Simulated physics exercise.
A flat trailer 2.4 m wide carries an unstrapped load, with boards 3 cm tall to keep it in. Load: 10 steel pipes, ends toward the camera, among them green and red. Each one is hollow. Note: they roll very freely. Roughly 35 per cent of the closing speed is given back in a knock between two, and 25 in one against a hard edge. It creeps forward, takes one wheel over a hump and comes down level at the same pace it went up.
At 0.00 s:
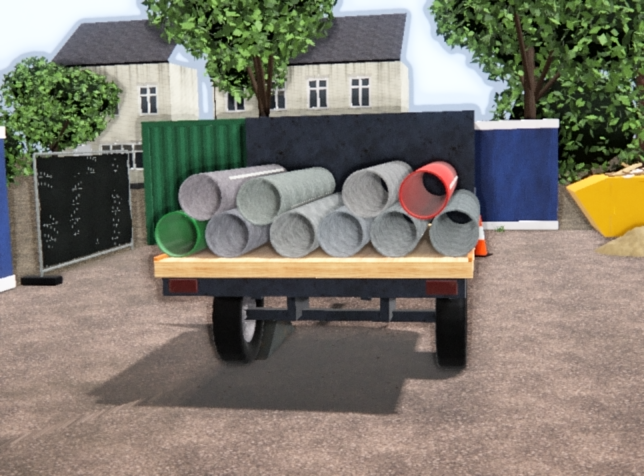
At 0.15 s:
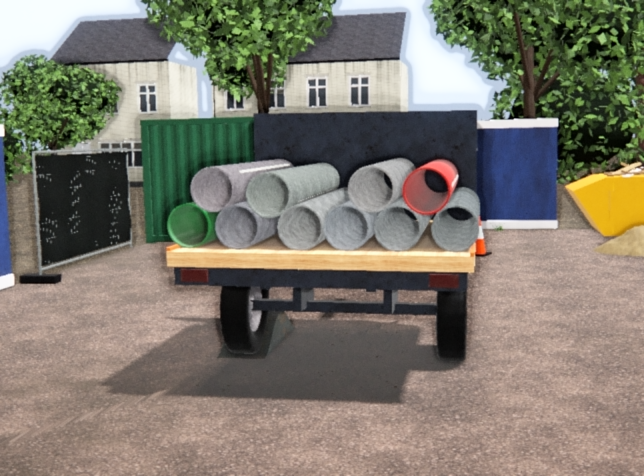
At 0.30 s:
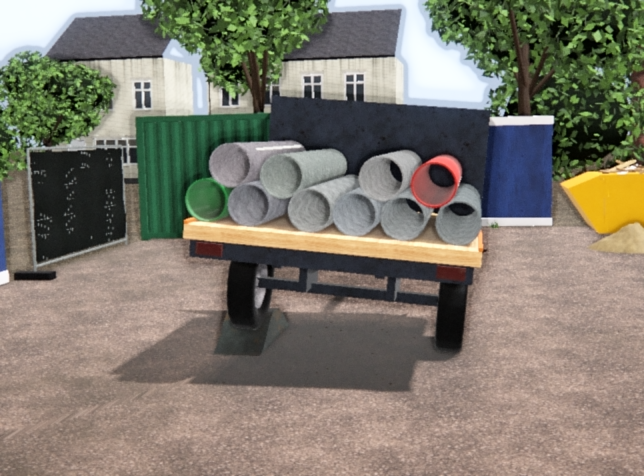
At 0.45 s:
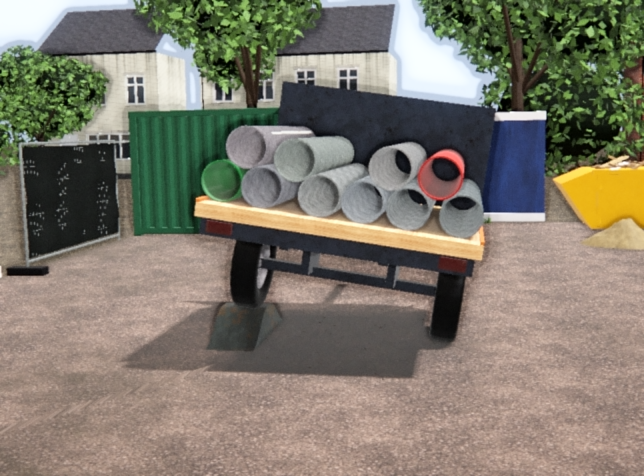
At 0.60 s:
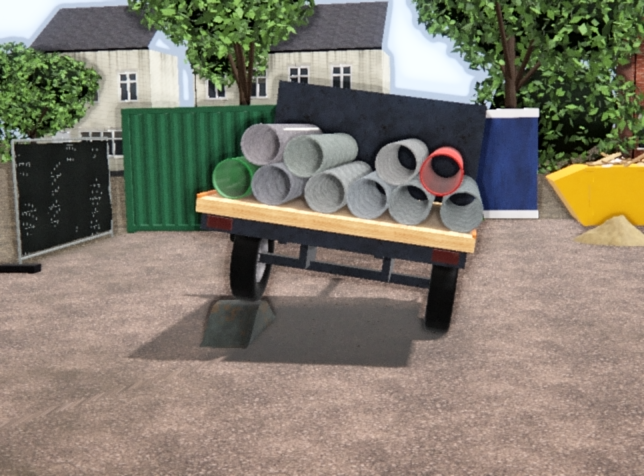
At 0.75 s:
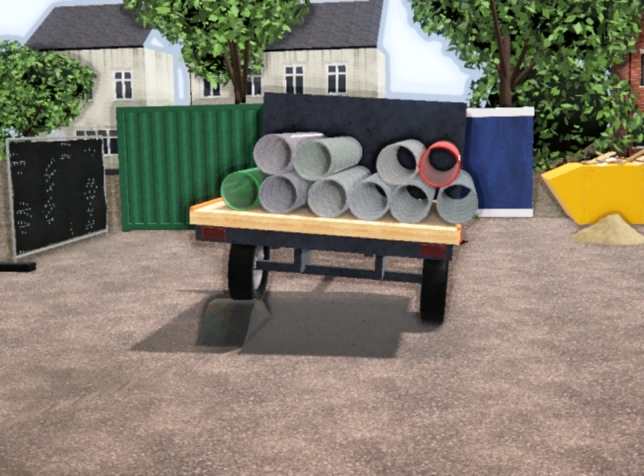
The clip shows a flatbed loaded with stacked hollow pipes, mostly grey with one green and one red, creeping away across a yard as its deck tilts down to the right, then partly levels out.
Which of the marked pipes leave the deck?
First, green is not lost; next, red leaves the load.
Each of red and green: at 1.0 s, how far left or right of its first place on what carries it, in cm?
Both moved right - red by 25 centimetres, green by 45 centimetres.
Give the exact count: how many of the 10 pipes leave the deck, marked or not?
The exact total comes out at 2.
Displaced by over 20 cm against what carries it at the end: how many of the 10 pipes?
Altogether it comes to 7.
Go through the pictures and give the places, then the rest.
In the first frame, green at (176, 235), red at (423, 195); 6 of the 10 make up the bottom layer.
In the second frame, green at (188, 226), red at (426, 191); the deck is a shade lower on the right.
In the third frame, green at (205, 201), red at (434, 185); the deck slopes 5° down to the right.
In the fourth frame, green at (221, 181), red at (440, 178); the deck slopes 9° down to the right.
In the fifth frame, green at (232, 179), red at (441, 175); the deck slopes 9° down to the right.
In the sixth frame, green at (239, 192), red at (439, 167); the deck slopes 4° down to the right.
After 1.0 s, green is on the deck, 60 cm from the left edge, rolling right; red is up on others, 10 cm from the right edge, rolling right; 1 off so far.
After 1.2 s, green is on the deck, 65 cm from the left edge, rolling right; red is up on others, 5 cm from the right edge, rolling right; 1 off so far.
After 1.4 s, green is on the deck, 70 cm from the left edge, rolling right; red is dropping off the right side; 2 off so far.
At rest (7.8 s), green is on the deck, 30 cm from the left edge; red is down on the right; 2 off so far.
